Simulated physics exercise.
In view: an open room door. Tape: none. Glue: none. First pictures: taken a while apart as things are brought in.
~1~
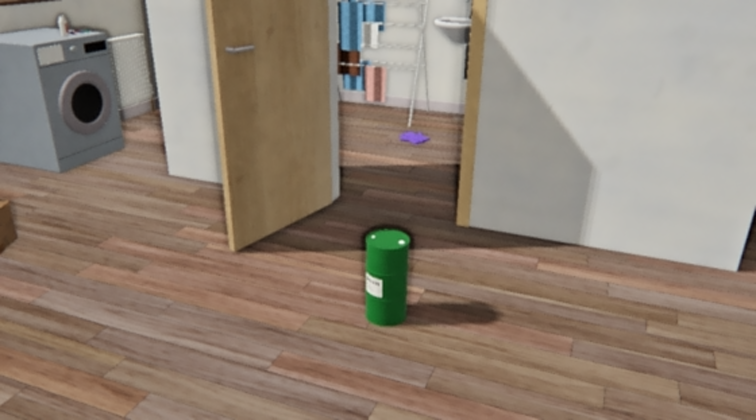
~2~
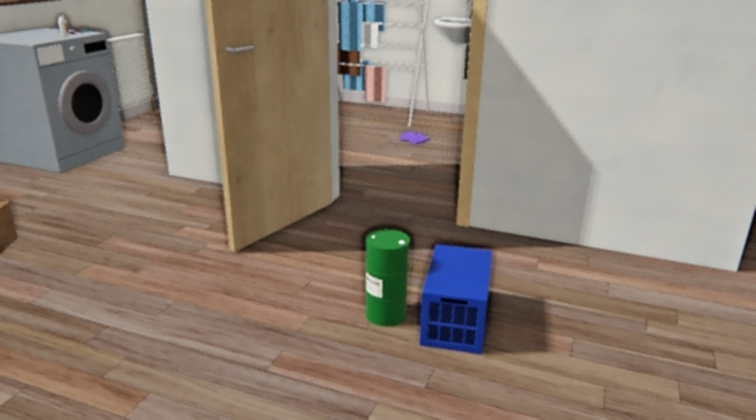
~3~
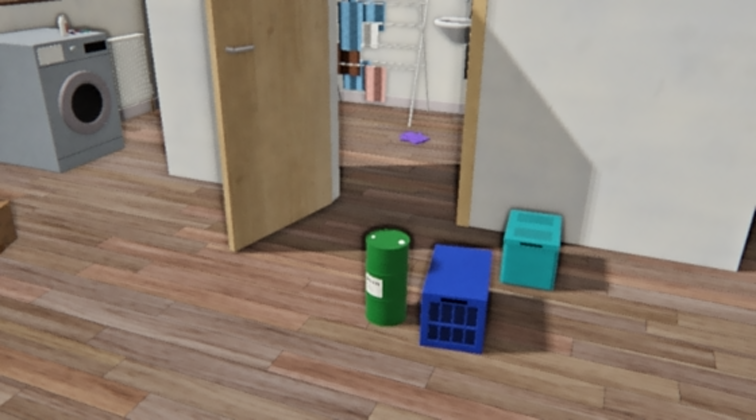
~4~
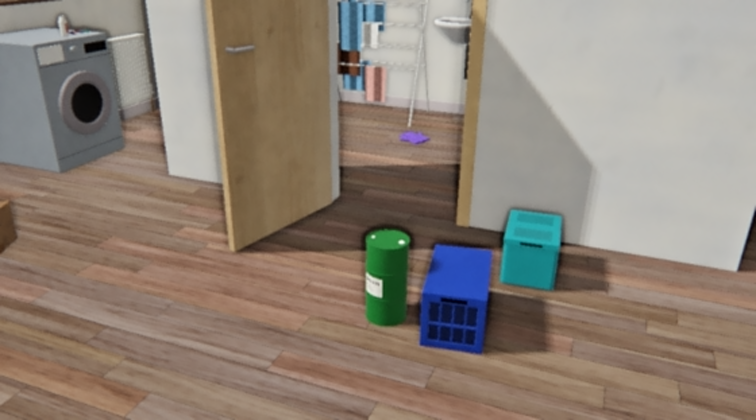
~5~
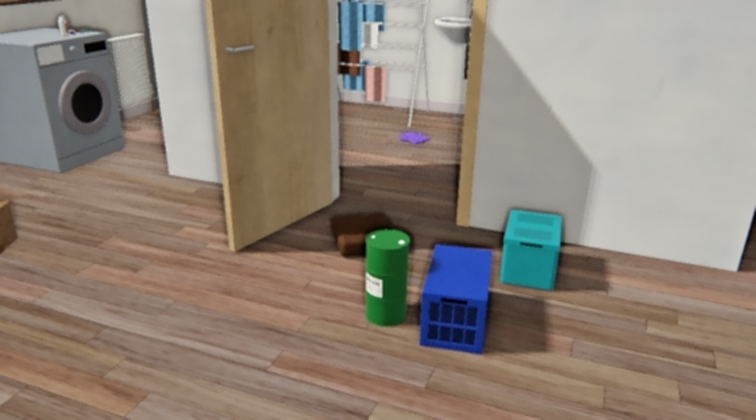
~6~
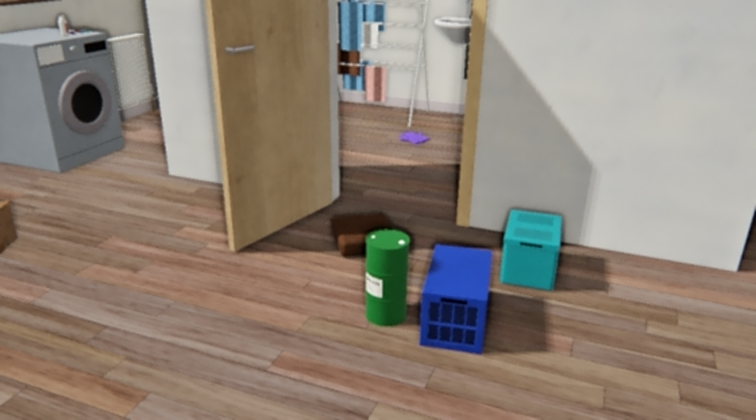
At first, a green canister stands alone on the wooden floor before a wide-open door. A blue crate appears to its right, then a turquoise tote farther right, near the wall. Finally, a brown object appears behind the canister, while the door and everything already there stay still.
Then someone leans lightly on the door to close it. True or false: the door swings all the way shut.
False - it remains partly open.
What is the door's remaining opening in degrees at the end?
Roughly 25 degrees open.
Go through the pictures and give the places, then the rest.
The first picture shows door wide open and still.
The second picture shows door wide open and still; blue crate (457, 296).
The third picture shows door wide open and still; green canister (387, 278); blue crate (457, 296).
The fourth picture shows door wide open and still; turquoise tote (531, 249); green canister (387, 278).
The fifth picture shows door wide open and still; blue crate (457, 296); turquoise tote (531, 249).
The sixth picture shows door wide open and still; brown cushion (364, 234); green canister (387, 278).
Then, 0.80 s on from there, open by 69°.
Then, 1.10 s on from there, open by 43°; brown cushion shifted about its own width near (400, 231).
Then, 1.30 s on from there, open by 26°; brown cushion shifted about its own width near (428, 223).
In the end, open by 23°; moved from the start, brown cushion; the other 3 unmoved. At the end, from the last picture's camera, brown cushion near (432, 221).
